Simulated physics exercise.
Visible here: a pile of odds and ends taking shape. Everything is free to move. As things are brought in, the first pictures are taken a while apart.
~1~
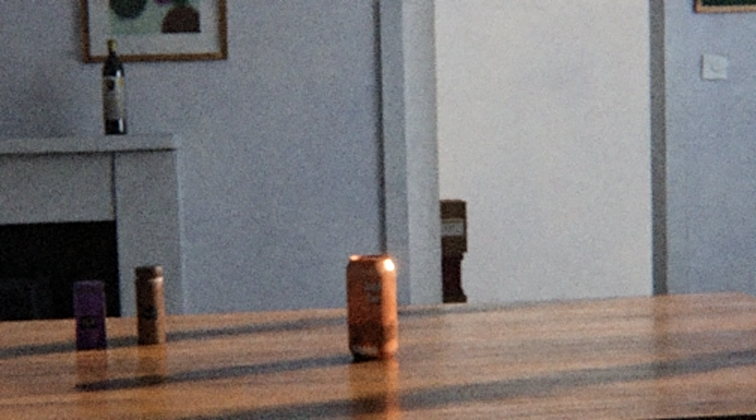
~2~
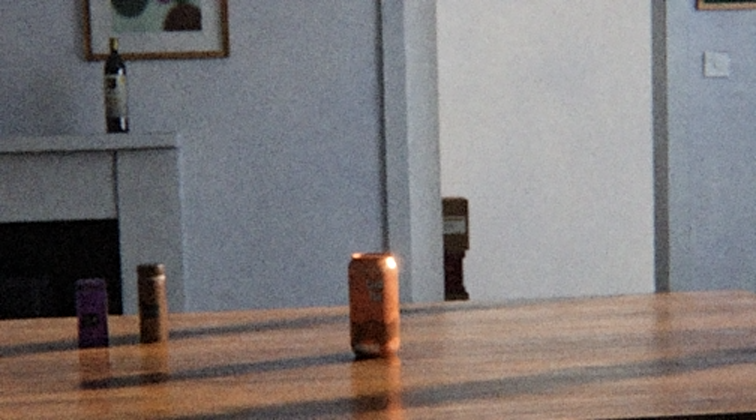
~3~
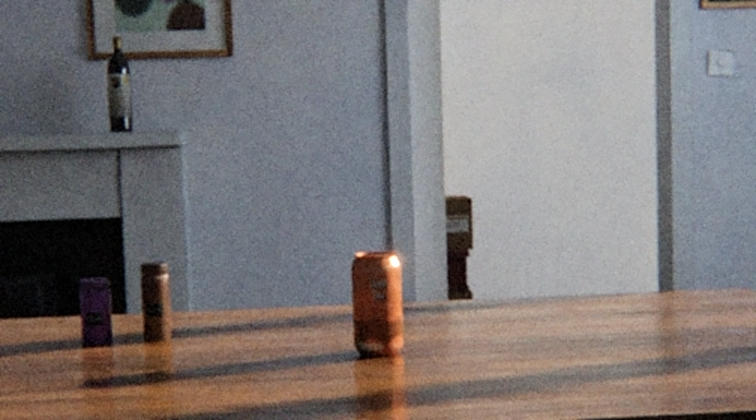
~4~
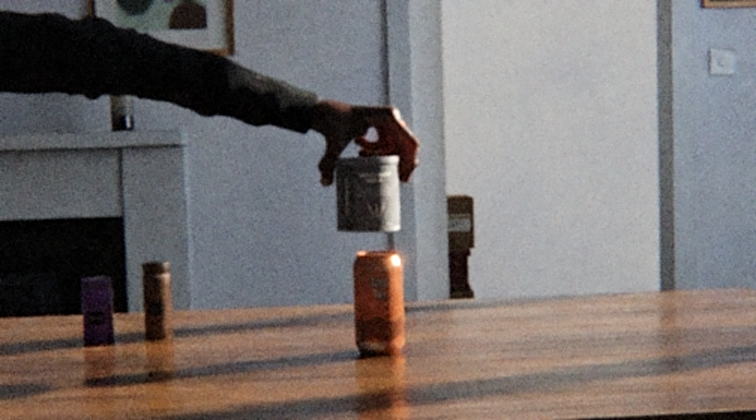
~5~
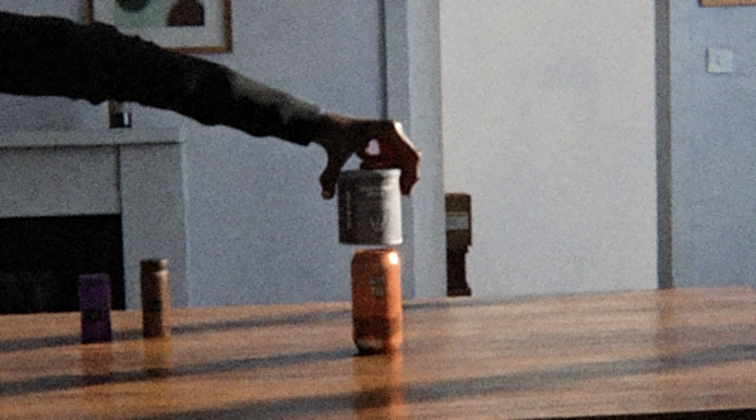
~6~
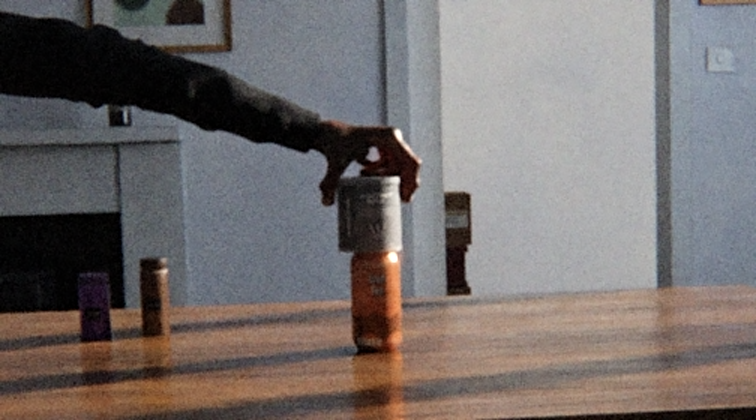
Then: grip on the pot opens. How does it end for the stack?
It ends with the stack still standing.
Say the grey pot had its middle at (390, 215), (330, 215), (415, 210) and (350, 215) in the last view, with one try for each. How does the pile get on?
The pile does not fall on try one, goes down on try two, goes down on try three and does not fall on try four.
Then, 0.60 s later than the last frame, all is still.
Then, 1.60 s later than the last frame, grey pot resting near (369, 214).
When it is over, all 4 as before. End places, in pixels of the last picture, grey pot near (369, 214). The pile keeps its balance.
